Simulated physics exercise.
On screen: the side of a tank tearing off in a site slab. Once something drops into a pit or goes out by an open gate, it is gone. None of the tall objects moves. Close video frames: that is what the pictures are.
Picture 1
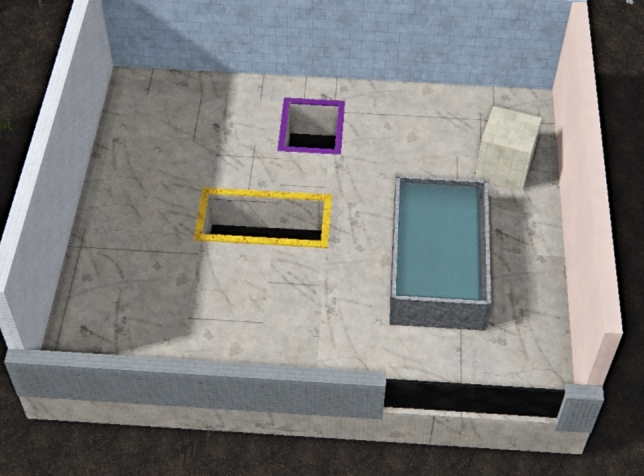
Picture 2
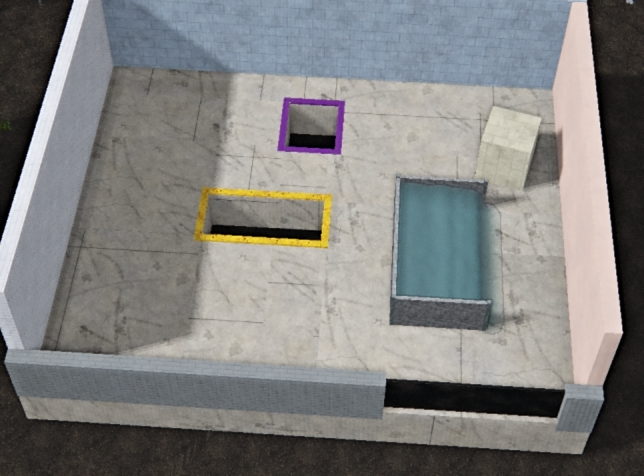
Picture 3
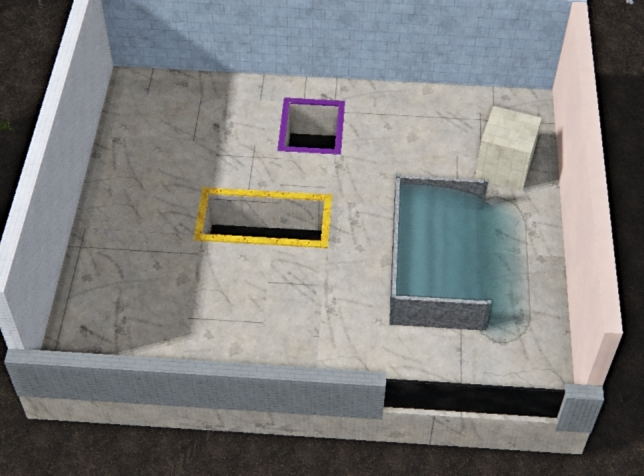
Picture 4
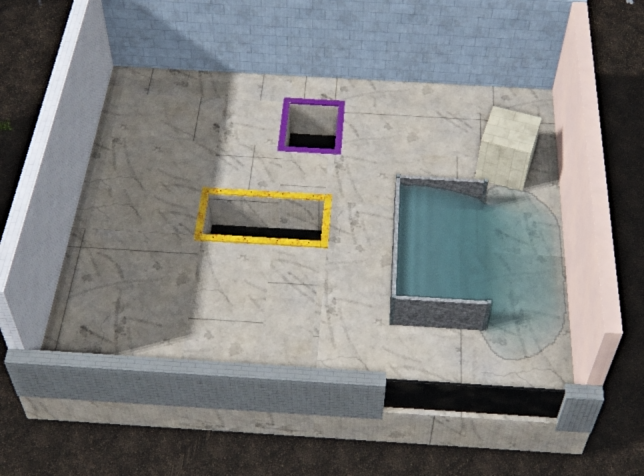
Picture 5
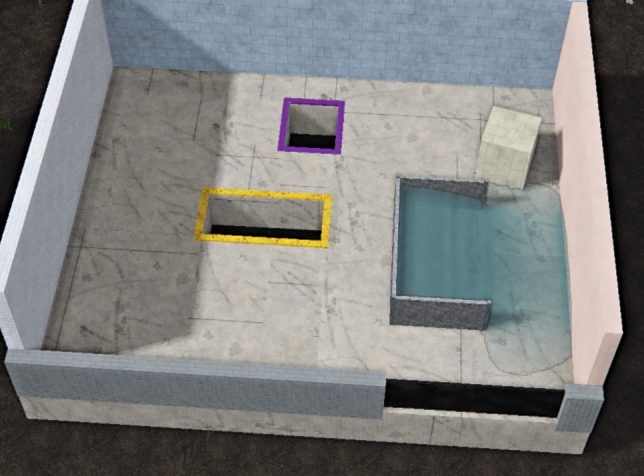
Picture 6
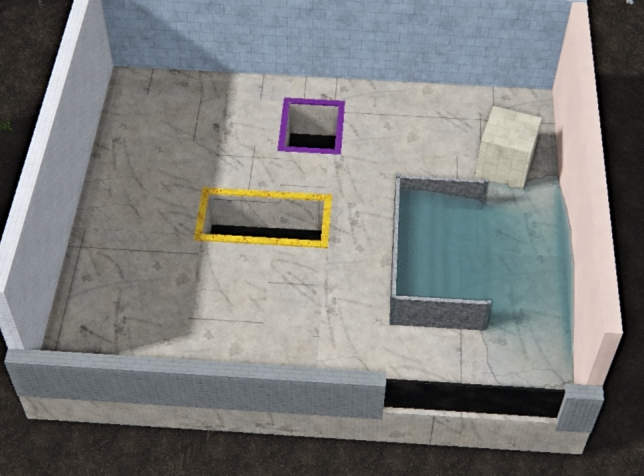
At first, a stone-walled tank of still blue water stands on a pale walled slab with a purple-edged pit and a yellow-edged pit. Then its right side gives way and water pours out rightward across the floor, spreading past the pale block to the pink wall and toward the front.
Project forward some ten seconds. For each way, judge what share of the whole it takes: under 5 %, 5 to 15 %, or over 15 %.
At the end, as it plays out the gate never reaches five per cent. As it plays out the yellow pit never reaches five per cent. As it plays out the purple pit sits in the middle - five to fifteen per cent.
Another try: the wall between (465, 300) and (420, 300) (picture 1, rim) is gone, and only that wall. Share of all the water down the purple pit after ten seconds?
Purple takes 2 in a hundred.
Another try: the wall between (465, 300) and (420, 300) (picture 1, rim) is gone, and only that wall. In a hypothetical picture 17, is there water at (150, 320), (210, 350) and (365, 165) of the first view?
Going point by point: Left unwetted, waterlogged, left unwetted.
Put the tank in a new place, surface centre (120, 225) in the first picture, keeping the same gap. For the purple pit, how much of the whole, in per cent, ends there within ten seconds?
Purple: 6 %.
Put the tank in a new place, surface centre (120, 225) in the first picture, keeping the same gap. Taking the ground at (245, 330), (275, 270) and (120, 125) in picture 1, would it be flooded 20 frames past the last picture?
In sequence: Inundated, next inundated, then unflooded.
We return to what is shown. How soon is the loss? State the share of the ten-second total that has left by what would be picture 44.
Log: Around 60 %, estimated.
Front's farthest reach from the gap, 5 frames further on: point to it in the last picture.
The front tops out at about (548, 122).
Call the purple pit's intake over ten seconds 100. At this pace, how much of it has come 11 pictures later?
Roughly 0 percent.
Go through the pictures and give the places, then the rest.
In the first picture, the water tank at (441, 240) is whole and still.
In the second picture, the front is at a hidden place, out from the gap at (482, 259).
In the third picture, the front is at (504, 203), out from the gap at (482, 260).
In the fourth picture, the front is at (514, 191), out from the gap at (482, 261).
In the fifth picture, the front is at (545, 190), out from the gap at (482, 261).
In the sixth picture, the front is at (573, 376), out from the gap at (482, 261).
A moment on, water covers 10 % of the floor; the gate 0 %, the yellow pit 0 %, the purple pit 0 %.
Next, water covers 20 % of the floor; the gate 0 %, the yellow pit 0 %, the purple pit 0 %.
Then, water covers 45 % of the floor; the gate 0 %, the yellow pit 0 %, the purple pit 0 %.
Later, water covers 75 % of the floor; the gate 0 %, the yellow pit 0 %, the purple pit 5 %.
In the end, water covers 90 % of the floor; the gate 0 %, the yellow pit 0 %, the purple pit 9 %.
